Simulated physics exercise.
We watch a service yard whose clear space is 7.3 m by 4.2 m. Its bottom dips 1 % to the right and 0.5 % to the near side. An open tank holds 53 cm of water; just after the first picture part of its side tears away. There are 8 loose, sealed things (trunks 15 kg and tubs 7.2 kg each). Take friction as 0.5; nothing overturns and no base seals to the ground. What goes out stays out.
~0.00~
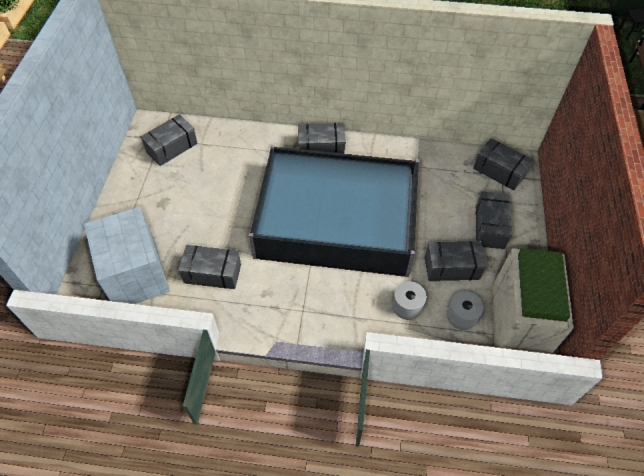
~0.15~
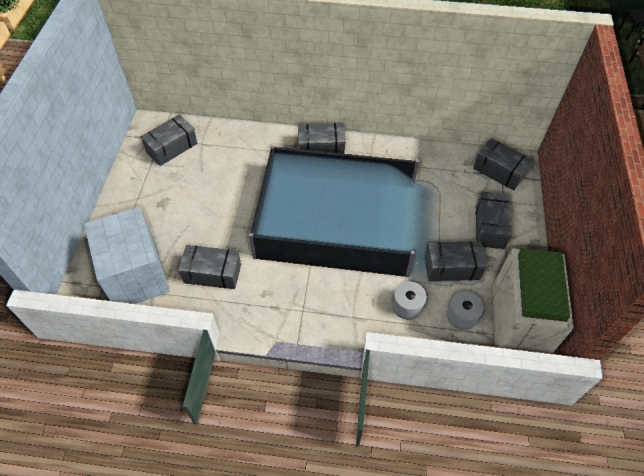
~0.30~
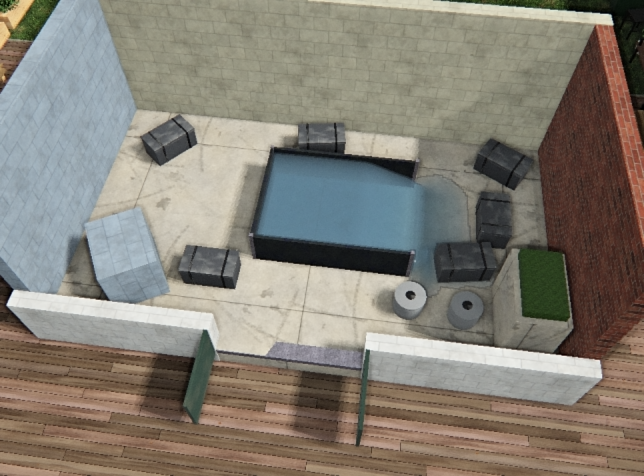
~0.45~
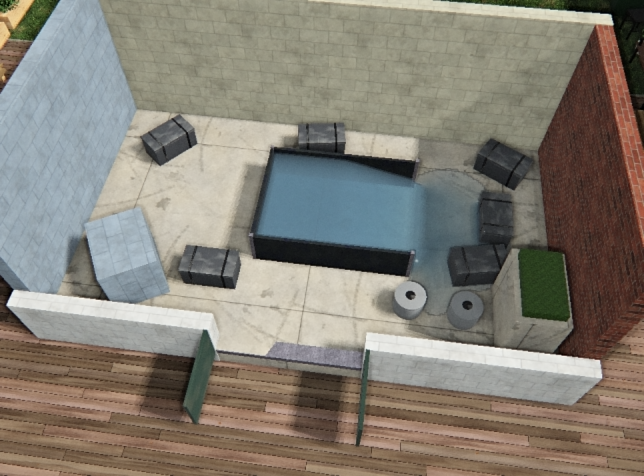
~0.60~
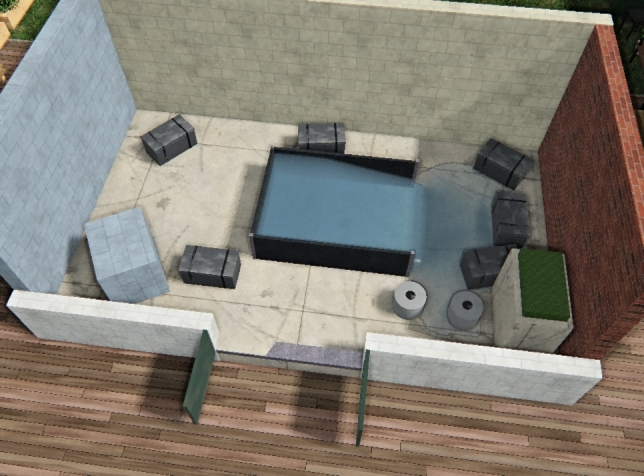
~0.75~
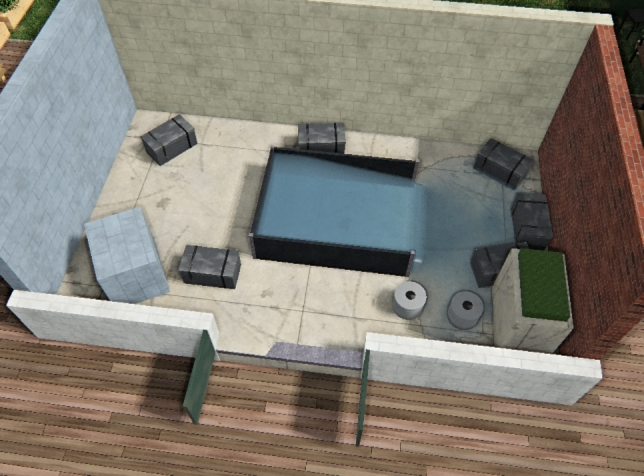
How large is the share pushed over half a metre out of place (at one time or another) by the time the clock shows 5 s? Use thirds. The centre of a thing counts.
It is two thirds or above.
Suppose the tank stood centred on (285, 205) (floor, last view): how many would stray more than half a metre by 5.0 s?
Then 5.
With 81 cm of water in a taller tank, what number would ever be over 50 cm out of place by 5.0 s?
In that case 8 of them.
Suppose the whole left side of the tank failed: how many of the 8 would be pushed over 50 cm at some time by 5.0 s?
In that case 3 of them.
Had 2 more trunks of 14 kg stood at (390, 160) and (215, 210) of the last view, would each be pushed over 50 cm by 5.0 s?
In that order: Past it, less.
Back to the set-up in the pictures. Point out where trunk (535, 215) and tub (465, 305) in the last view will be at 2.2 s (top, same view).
Near (544, 188) and (433, 321).
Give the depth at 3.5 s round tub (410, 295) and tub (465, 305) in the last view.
Roughly 4 and 9 cm.
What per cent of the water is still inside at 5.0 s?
Some 98 per cent remains.
After 1.1 s 2 of 8 are over 50 cm from their spots; 2 afloat.
After 2.2 s 3 of 8 are over 50 cm from their spots; 3 afloat.
After 3.5 s 4 of 8 are over 50 cm from their spots; 4 afloat.
After 5.0 s 6 of 8 are over 50 cm from their spots, and 6 have been at some point; 6 afloat.
